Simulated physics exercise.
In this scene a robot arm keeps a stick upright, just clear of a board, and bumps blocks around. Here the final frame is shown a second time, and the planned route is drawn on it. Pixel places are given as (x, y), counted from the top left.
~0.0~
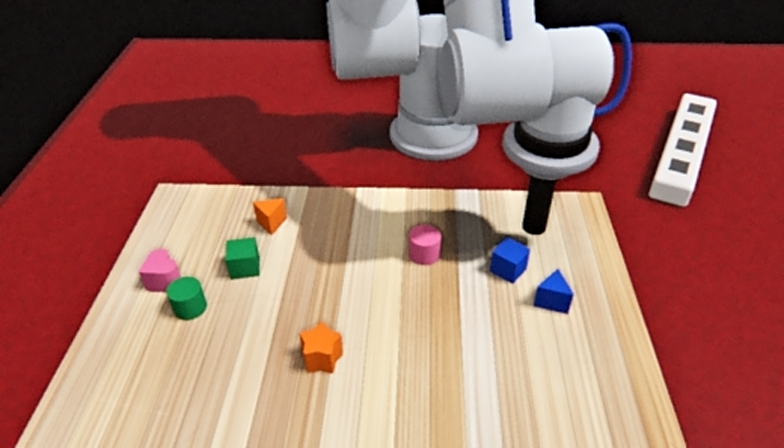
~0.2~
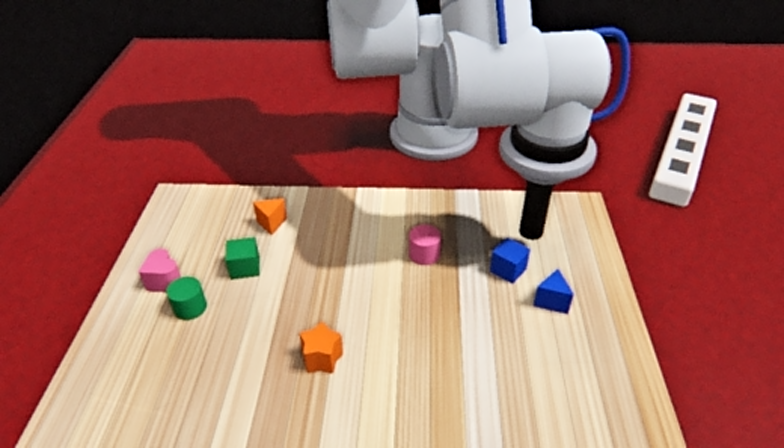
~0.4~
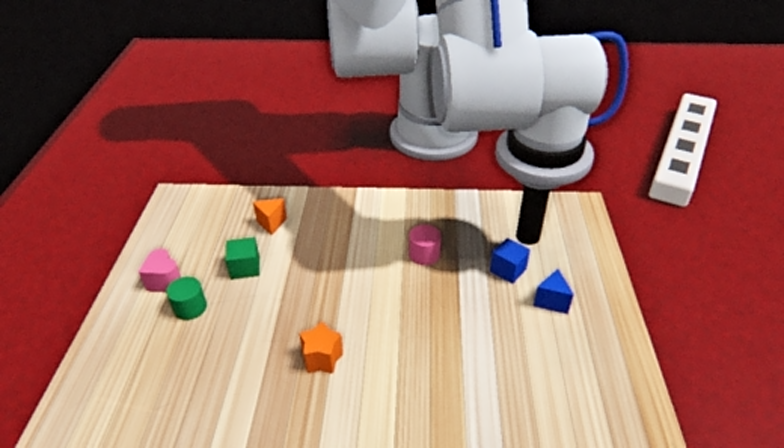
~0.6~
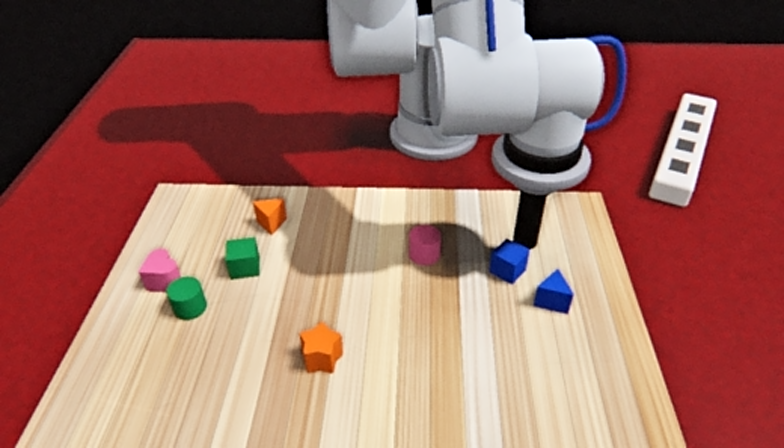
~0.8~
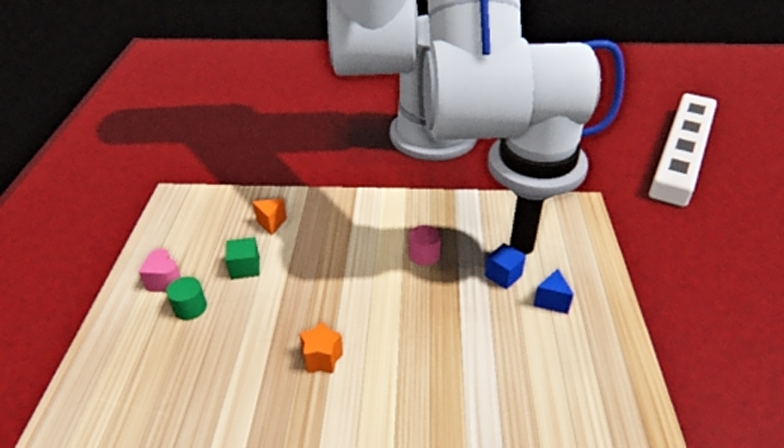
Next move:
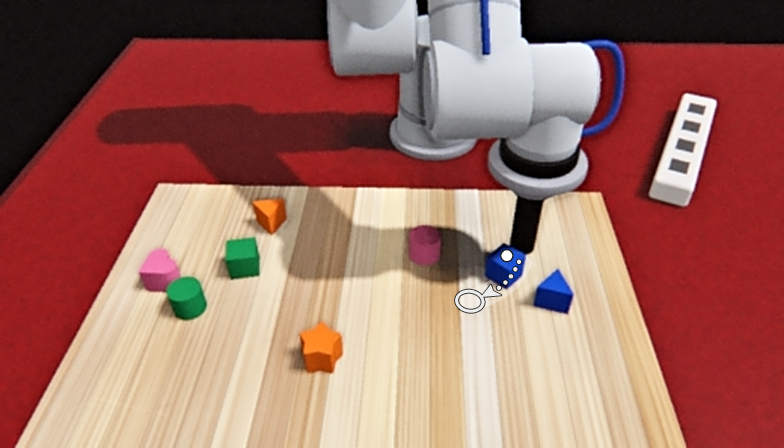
The clip shows a robot arm with a black stick above a wooden board of small pink, green, orange and blue blocks; the stick moves slightly down and left, then nudges the blue cube a little.
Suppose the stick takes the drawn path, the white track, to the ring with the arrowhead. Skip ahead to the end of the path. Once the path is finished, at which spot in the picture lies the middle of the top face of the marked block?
The middle of its top is at (455, 298).
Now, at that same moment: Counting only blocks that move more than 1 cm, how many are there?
The result: One block.
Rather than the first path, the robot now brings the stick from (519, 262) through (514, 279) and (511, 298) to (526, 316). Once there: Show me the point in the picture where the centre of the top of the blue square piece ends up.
My estimate: (486, 283).
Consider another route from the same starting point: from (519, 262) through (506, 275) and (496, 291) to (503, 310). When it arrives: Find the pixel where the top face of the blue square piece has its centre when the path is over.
It should be at about (476, 293).
Path on the board, from (519, 262) by way of (509, 278) and (493, 292) to (470, 301); the dot is on the blue square piece.
The first path, step by step. Halfway along, stick at (504, 271); blue square piece at (485, 278), turned 15° clockwise.
At the end, stick at (471, 286); blue square piece at (455, 298); blue three-sided block in place.
